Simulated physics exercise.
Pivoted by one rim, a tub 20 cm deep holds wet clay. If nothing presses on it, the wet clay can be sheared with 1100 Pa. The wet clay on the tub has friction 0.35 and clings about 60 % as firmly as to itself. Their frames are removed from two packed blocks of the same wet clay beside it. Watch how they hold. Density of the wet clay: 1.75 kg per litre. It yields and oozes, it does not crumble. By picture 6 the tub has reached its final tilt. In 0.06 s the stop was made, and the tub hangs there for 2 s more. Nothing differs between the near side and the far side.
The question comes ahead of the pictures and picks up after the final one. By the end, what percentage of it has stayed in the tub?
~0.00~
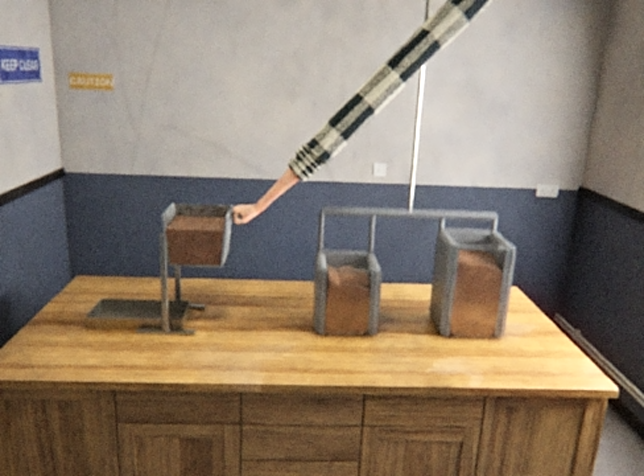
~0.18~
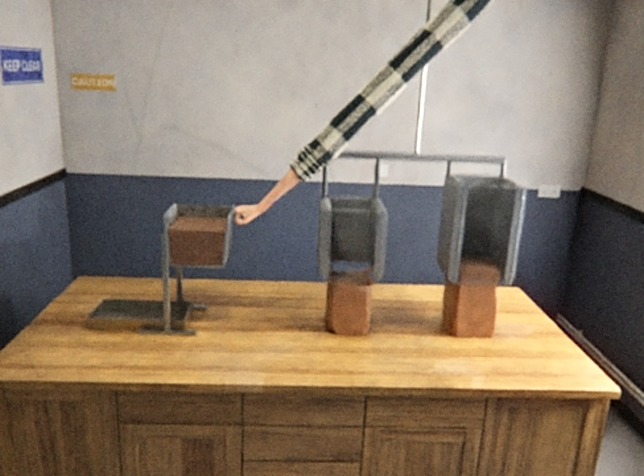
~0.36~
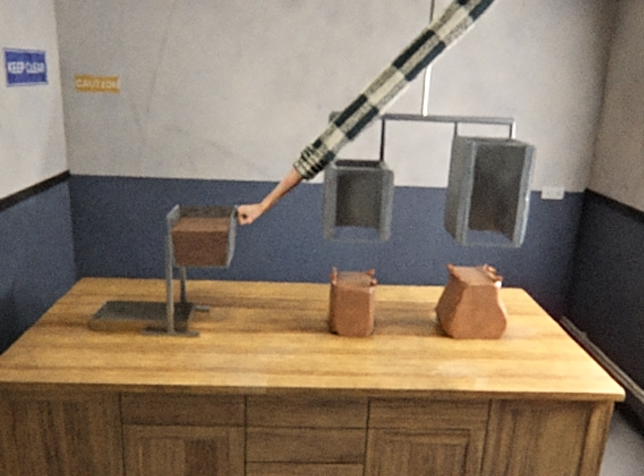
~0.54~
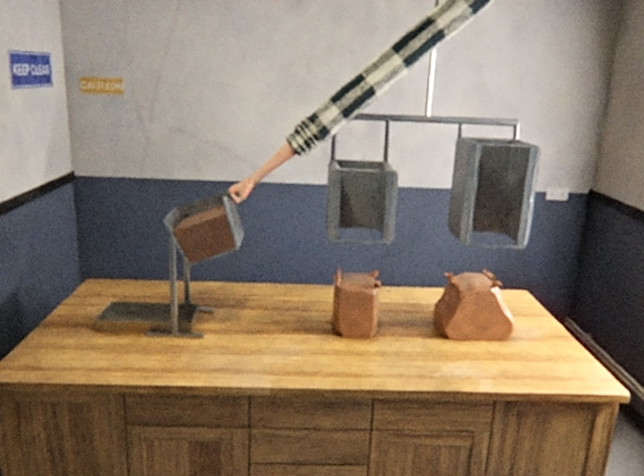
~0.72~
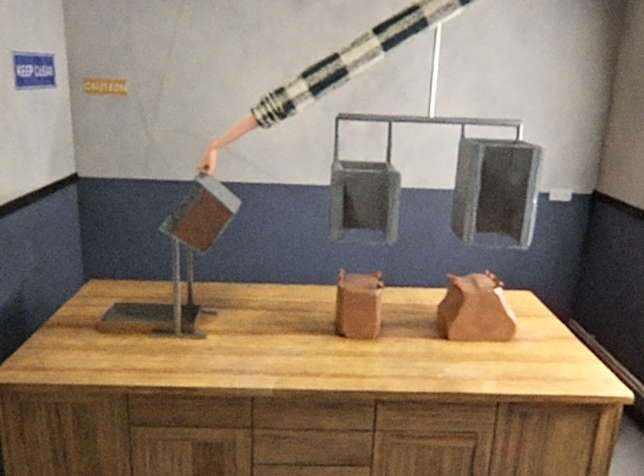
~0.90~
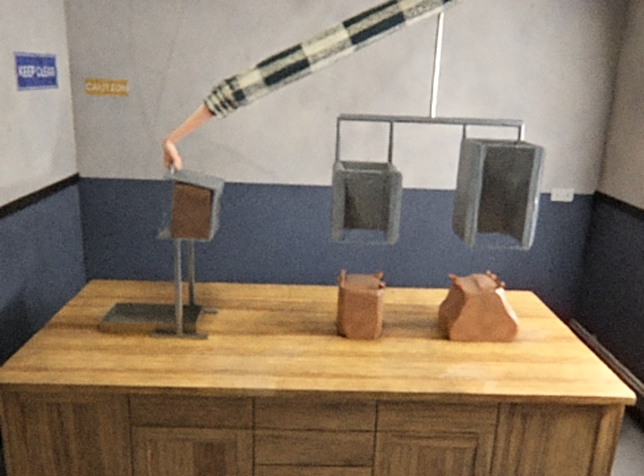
Some 100 per cent has stayed in the tub.
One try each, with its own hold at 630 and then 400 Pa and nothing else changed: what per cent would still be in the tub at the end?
Roughly 70 % followed by roughly 55 %.
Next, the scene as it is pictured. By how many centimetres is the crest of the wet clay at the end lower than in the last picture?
Roughly 3 cm.
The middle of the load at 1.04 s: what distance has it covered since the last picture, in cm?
About 2 cm.
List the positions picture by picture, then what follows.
The first frame shows handle-side rim at (225, 218), tilt 0 degrees; crest of the wet clay at (199, 230); block heights 24 cm, 34 cm (left to right).
The second frame shows handle-side rim at (227, 218), tilt 0 degrees; crest of the wet clay at (200, 231); block heights 24 cm, 33 cm (left to right).
The third frame shows handle-side rim at (230, 218), tilt 1 degrees; crest of the wet clay at (224, 231); block heights 24 cm, 28 cm (left to right).
The fourth frame shows handle-side rim at (222, 200), tilt 22 degrees; crest of the wet clay at (226, 215); block heights 24 cm, 25 cm (left to right).
The fifth frame shows handle-side rim at (194, 180), tilt 55 degrees; crest of the wet clay at (206, 192); block heights 24 cm, 25 cm (left to right).
The sixth frame shows handle-side rim at (163, 177), tilt 83 degrees; crest of the wet clay at (177, 184); block heights 24 cm, 25 cm (left to right).
After 1.04 s, the tub is at 83 degrees and holds 100 %.
After 1.21 s, the tub is at 83 degrees and holds 100 %.
After 1.38 s, the tub is at 83 degrees and holds 100 %.
After 1.55 s, the tub is at 83 degrees and holds 100 %.
After 2.90 s, the tub is at 83 degrees and holds 100 %.
